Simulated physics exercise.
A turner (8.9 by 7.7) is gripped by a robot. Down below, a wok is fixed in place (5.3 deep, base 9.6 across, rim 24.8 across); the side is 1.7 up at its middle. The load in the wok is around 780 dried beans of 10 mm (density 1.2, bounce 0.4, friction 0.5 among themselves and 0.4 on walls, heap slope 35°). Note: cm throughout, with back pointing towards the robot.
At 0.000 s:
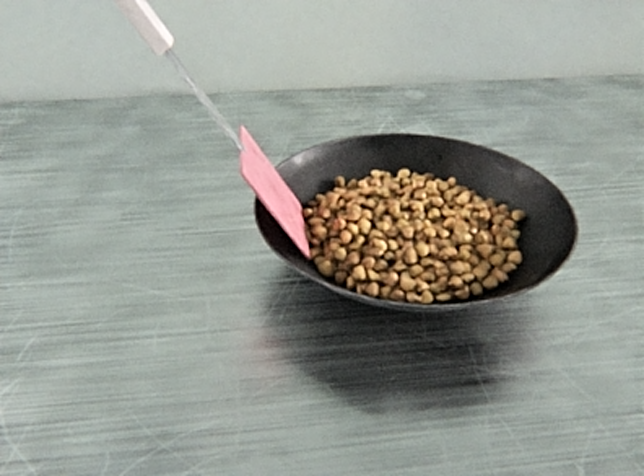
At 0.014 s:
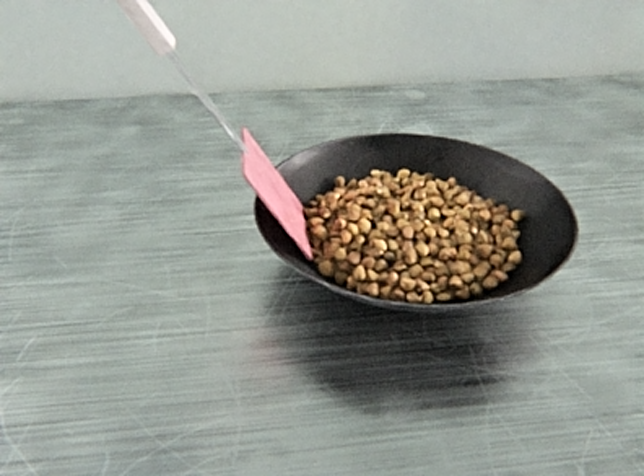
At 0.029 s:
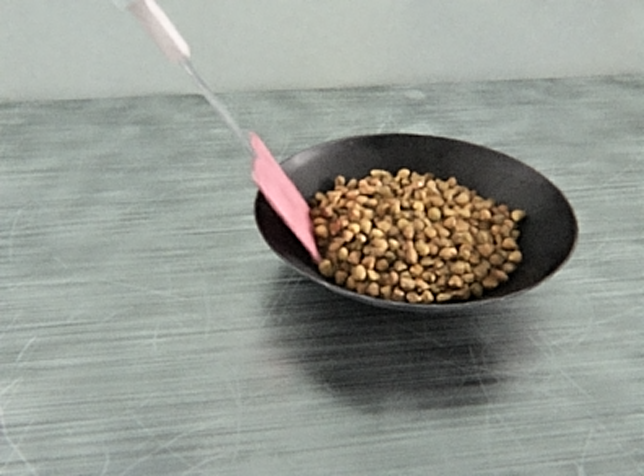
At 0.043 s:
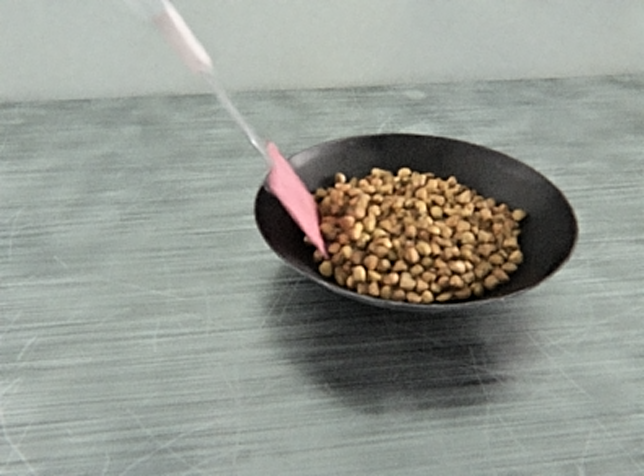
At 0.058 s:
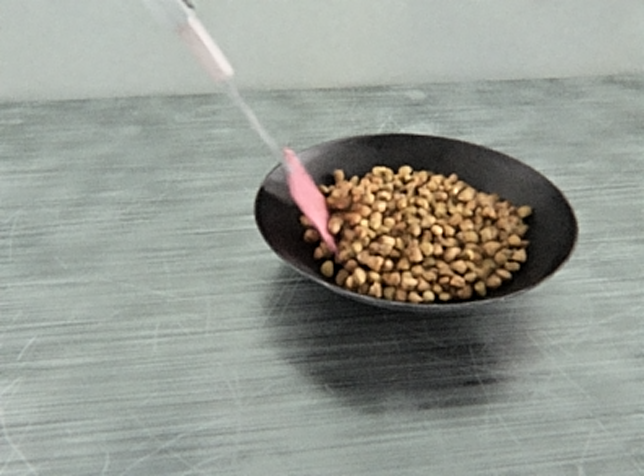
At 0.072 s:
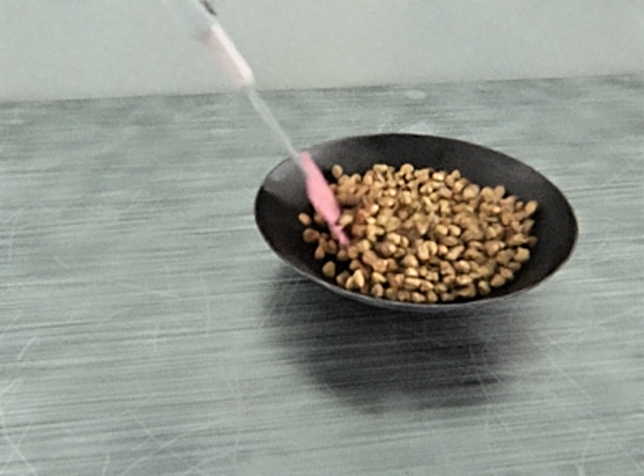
The clip shows a dark wok of brown dried beans on a scratched grey surface as a pink turner, tilted at the left side, moves a short way right into the beans, nudging some aside while the wok stays still.
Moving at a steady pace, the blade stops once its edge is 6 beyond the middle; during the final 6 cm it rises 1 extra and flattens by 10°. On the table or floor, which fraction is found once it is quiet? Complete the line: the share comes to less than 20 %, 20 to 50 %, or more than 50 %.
The share comes to 20 to 50 %.
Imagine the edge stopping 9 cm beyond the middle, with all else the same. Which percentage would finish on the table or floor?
Then about 50 per cent.
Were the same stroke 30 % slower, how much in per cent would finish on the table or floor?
Estimated share: Some 15 %.
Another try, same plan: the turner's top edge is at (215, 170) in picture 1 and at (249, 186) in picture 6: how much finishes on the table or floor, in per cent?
I'd put it at roughly 15 per cent.
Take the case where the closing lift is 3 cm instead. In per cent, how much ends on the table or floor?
Some 35 in a hundred.
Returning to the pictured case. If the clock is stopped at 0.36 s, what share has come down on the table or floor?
It is near 25 percent.
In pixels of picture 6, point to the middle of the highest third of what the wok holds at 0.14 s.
About pixel (479, 199).
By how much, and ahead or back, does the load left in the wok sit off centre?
About 4.5 centimetres ahead.
After 0.11 s, sloping 60°, highest piece 8 above the table; 781 in the wok.
After 0.14 s, sloping 56°, highest piece 8 above the table; 781 in the wok.
After 0.36 s, sloping 50°, highest piece 7 above the table; 582 in the wok, 183 on the table or floor, 16 on the blade or in flight.
After 1.41 s, sloping 50°, highest piece 7 above the table; 577 in the wok, 204 on the table or floor.
At rest, 577 in the wok, 204 on the table or floor. That is 26 % on the table or floor.
